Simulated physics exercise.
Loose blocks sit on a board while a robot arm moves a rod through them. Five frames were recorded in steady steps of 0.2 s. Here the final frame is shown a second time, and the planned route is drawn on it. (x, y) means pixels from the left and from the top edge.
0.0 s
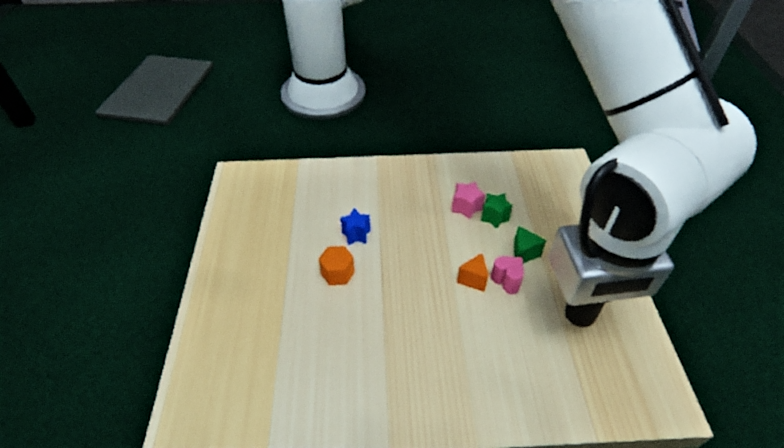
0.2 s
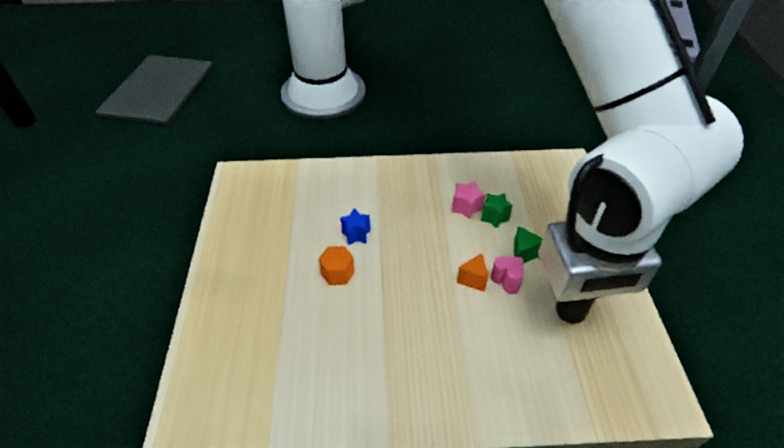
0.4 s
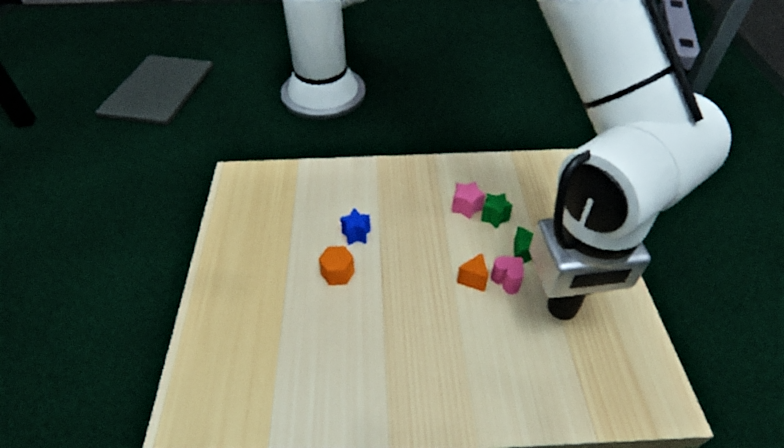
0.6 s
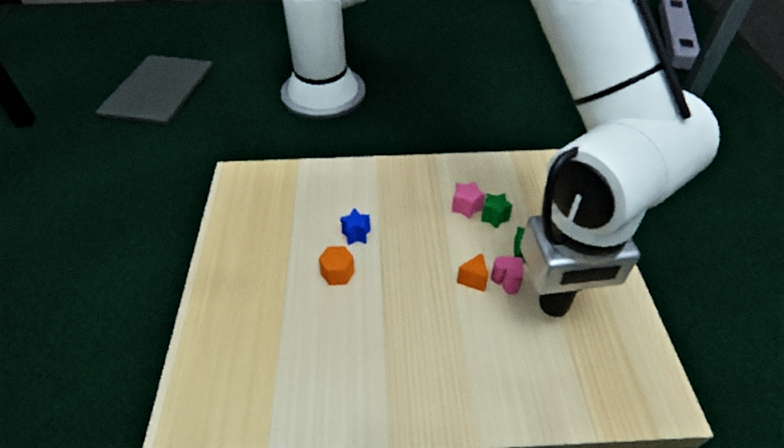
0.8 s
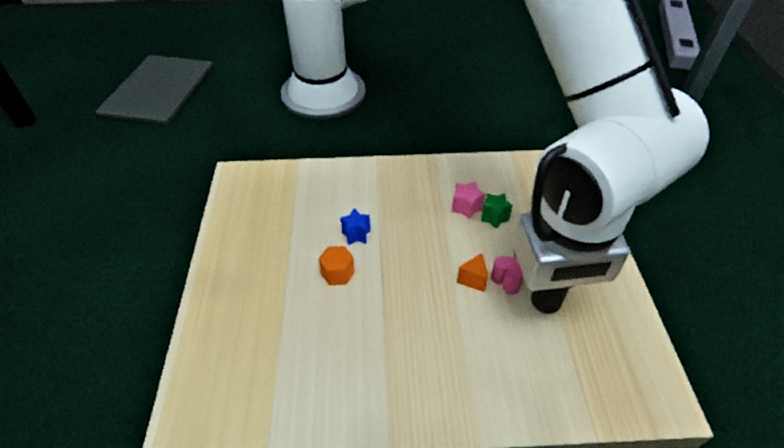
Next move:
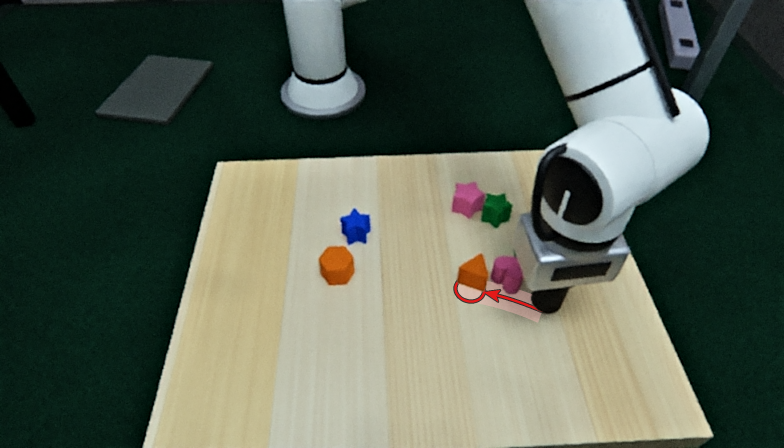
A pale wooden board rests on a dark green surface, seen from above at a slant by a still camera. A blue star and orange hexagon sit left of centre, while a pink star, green star, green triangle, orange triangle and pink heart cluster at right. The white robot arm slides its dark rod slightly left, its metal gripper gradually covering the green triangle as the blocks stay put.
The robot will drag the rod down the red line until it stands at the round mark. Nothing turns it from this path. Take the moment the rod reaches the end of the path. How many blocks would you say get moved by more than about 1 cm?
Moved: Exactly two.
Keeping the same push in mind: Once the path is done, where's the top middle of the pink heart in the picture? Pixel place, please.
The middle of its upper face will lie at (494, 255).
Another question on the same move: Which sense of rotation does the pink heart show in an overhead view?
The pink heart rotates clockwise.
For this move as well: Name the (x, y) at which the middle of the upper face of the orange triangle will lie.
The orange triangle ends near (459, 257).
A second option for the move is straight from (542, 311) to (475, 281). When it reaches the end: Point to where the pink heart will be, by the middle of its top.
The point I'd pick in the picture is (487, 246).
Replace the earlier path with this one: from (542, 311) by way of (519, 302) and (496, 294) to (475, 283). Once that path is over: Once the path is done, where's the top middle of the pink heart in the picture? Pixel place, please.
My best guess is (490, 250).
The drawn path runs from (542, 311) via (518, 302) and (494, 295), ending at (470, 289).
The first path, step by step. Halfway along, rod (509, 289); pink heart (502, 258), turned 35° clockwise.
At the end, rod (471, 280); orange triangle (459, 257), turned 60° clockwise; pink heart (494, 255), turned 75° clockwise; green triangle not moved.
